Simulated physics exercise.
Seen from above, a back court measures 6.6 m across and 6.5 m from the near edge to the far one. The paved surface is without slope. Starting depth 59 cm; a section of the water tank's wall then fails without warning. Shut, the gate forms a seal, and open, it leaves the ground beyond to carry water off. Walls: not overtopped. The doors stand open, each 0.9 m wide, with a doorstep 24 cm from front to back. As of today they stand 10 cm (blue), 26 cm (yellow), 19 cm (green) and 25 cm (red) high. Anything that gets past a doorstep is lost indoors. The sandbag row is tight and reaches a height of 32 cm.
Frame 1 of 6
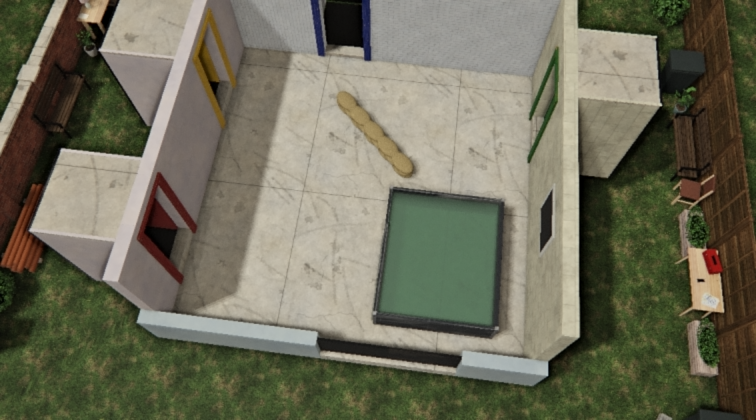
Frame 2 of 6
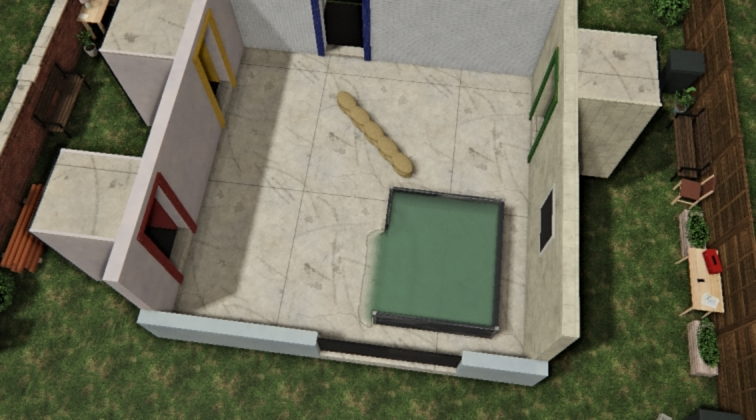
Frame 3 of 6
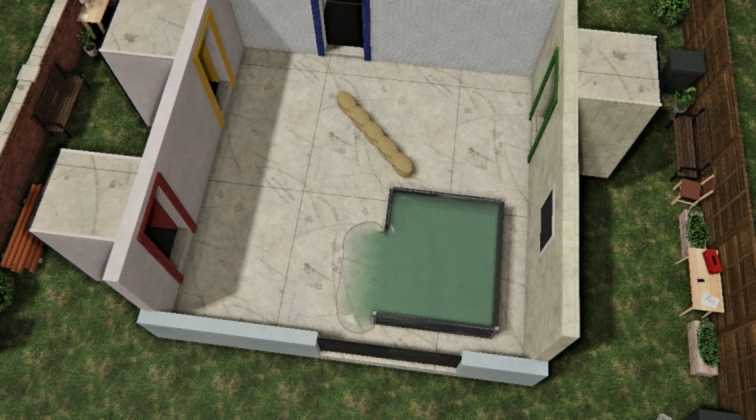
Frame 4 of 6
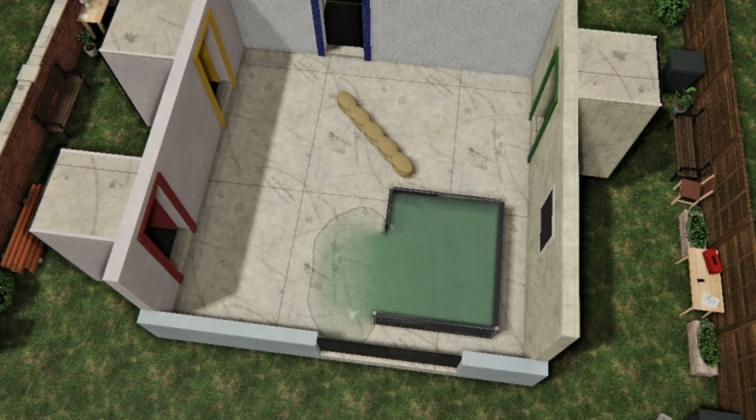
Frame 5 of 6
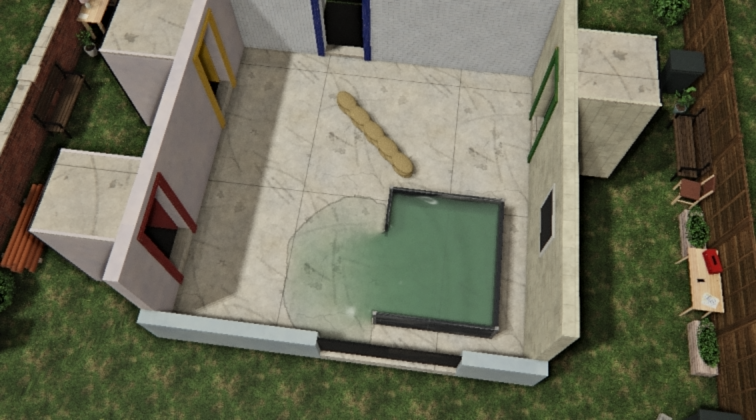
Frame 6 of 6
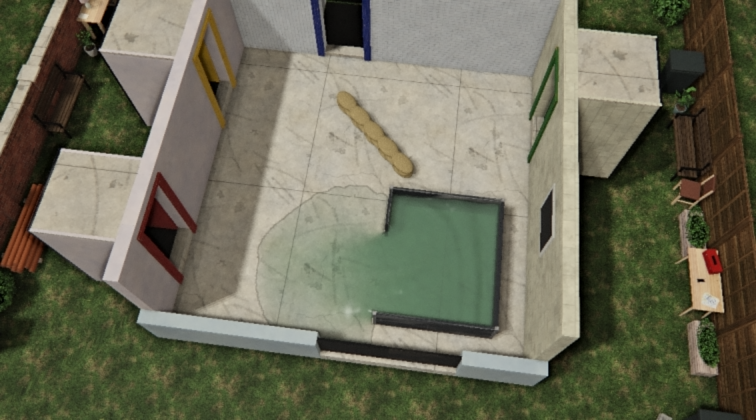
In this clip, seen from above, green water sits still in a dark-rimmed tank on a paved court, then pours through a gap in the tank's left side and spreads leftward across the floor in a widening, thinning sheet.
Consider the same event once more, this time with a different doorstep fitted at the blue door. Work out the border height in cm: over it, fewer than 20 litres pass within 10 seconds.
Border at about 13.5 cm.
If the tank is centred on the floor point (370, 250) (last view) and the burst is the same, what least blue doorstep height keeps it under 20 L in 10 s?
New minimum height: Approx. 12.0 cm.
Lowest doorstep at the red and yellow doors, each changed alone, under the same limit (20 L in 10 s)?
About 27 cm at red and about 9.5 cm at yellow.
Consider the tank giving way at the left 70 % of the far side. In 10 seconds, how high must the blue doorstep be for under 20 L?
You'd want it roughly 9.0 centimetres tall.
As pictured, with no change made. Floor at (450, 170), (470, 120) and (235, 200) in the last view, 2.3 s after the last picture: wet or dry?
Listed order - unwetted, unwetted, soaked through.
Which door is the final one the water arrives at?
Green.
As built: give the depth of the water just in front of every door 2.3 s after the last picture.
Depth (cm): Blue 0 / yellow 8 / green 0 / red 33.
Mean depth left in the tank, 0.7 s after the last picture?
It averages roughly 38 centimetres.
Then, 0.7 s after the last picture water covers 30 % of the floor, deepest (30 cm) near (367, 300); it has not reached the blue door.
Then, 2.3 s after the last picture water covers 40 % of the floor, deepest (38 cm) near (170, 322); it has not reached the blue door.
Then, 9.3 s after the last picture water covers 95 % of the floor, deepest (13 cm) near (217, 148); 11 cm at the blue door, 55 litres in over its 10 cm doorstep.
At the blue door as built, the water peaked near 18 cm, 4.9 s after the last picture.
With a doorstep of 11.5 cm, 37 litres would have come in within the 10 s; with 15.5 cm, 10 litres. So under 20 litres takes about 13.5 cm.
